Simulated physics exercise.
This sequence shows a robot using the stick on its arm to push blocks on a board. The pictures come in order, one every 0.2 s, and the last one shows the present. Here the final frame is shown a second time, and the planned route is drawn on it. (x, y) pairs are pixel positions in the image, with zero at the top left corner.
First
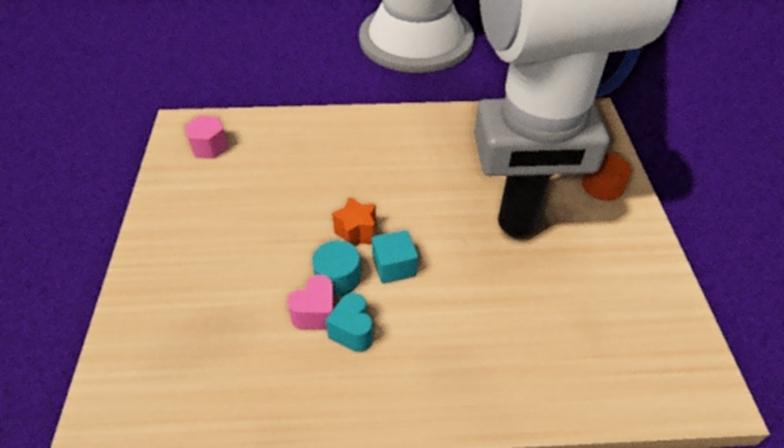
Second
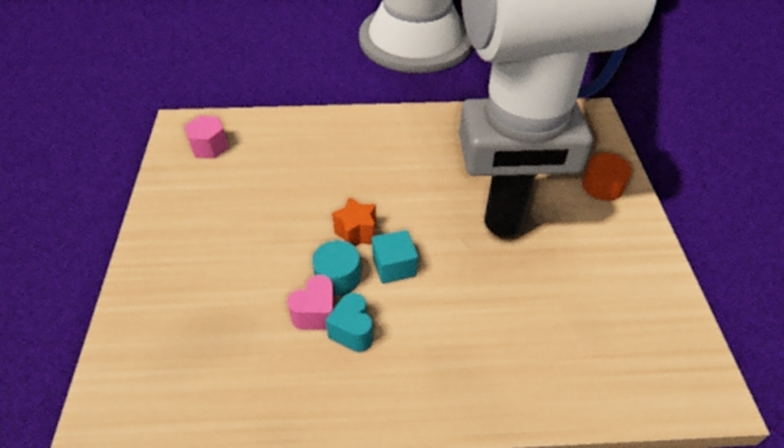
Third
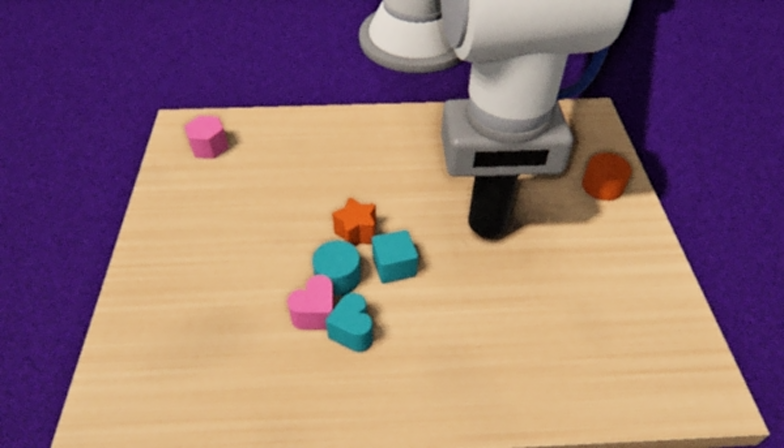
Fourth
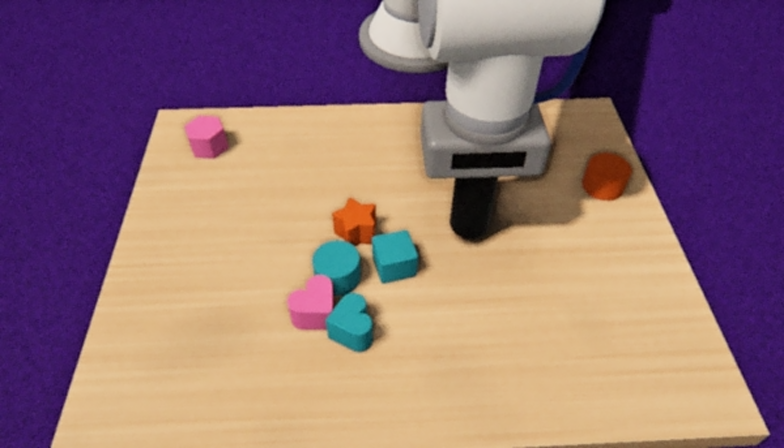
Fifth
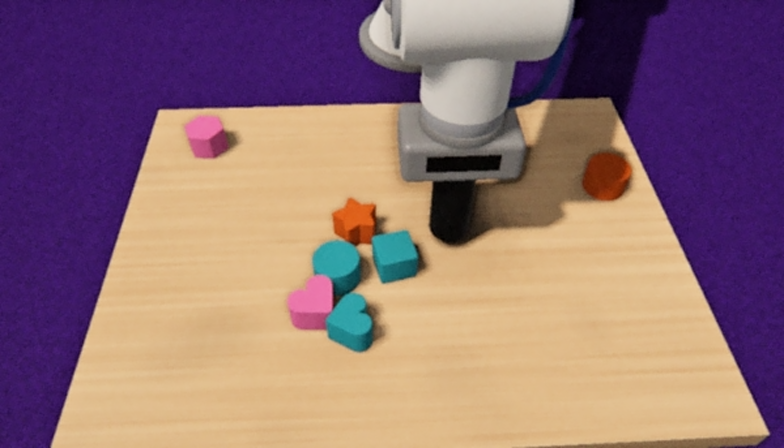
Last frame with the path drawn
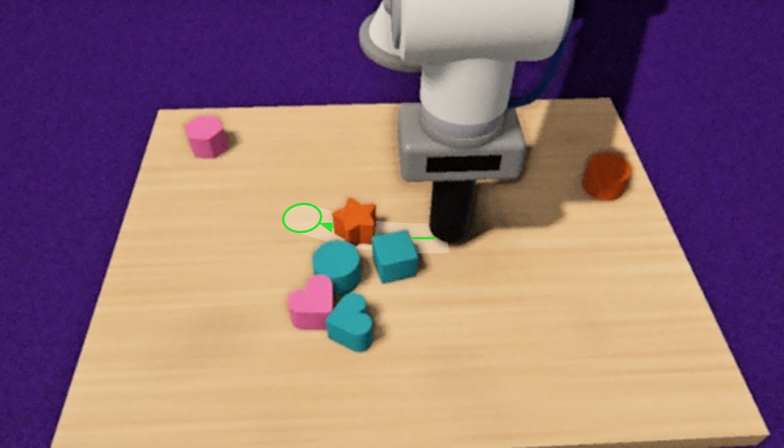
In this clip, a robot arm holding a black stick moves steadily left across a wooden board toward a cluster of turquoise, pink and orange blocks, while all the blocks stay still and nothing is pushed.
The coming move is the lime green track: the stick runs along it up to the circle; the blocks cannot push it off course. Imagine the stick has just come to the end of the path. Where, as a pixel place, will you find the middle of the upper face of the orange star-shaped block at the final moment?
The orange star-shaped block ends near (264, 196).
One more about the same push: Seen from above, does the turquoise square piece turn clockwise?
No, it doesn't check out.
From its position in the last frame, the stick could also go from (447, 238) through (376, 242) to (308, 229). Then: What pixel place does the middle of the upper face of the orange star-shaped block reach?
Pixel (279, 193).
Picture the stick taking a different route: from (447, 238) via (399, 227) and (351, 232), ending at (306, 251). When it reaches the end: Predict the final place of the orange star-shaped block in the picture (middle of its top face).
At the end it should sit near (265, 238).
The line goes from (447, 238) through (372, 235) to (302, 218).
The first path, step by step. One third of the way, stick at (396, 228); turquoise square piece at (384, 249), turned 35° anticlockwise.
Two thirds of the way, stick at (346, 221); turquoise round block at (333, 260); orange star-shaped block at (310, 207); turquoise square piece at (381, 248), turned 60° anticlockwise.
At the end, stick at (301, 208); turquoise round block at (333, 260); orange star-shaped block at (264, 196); turquoise square piece at (381, 248), turned 60° anticlockwise.
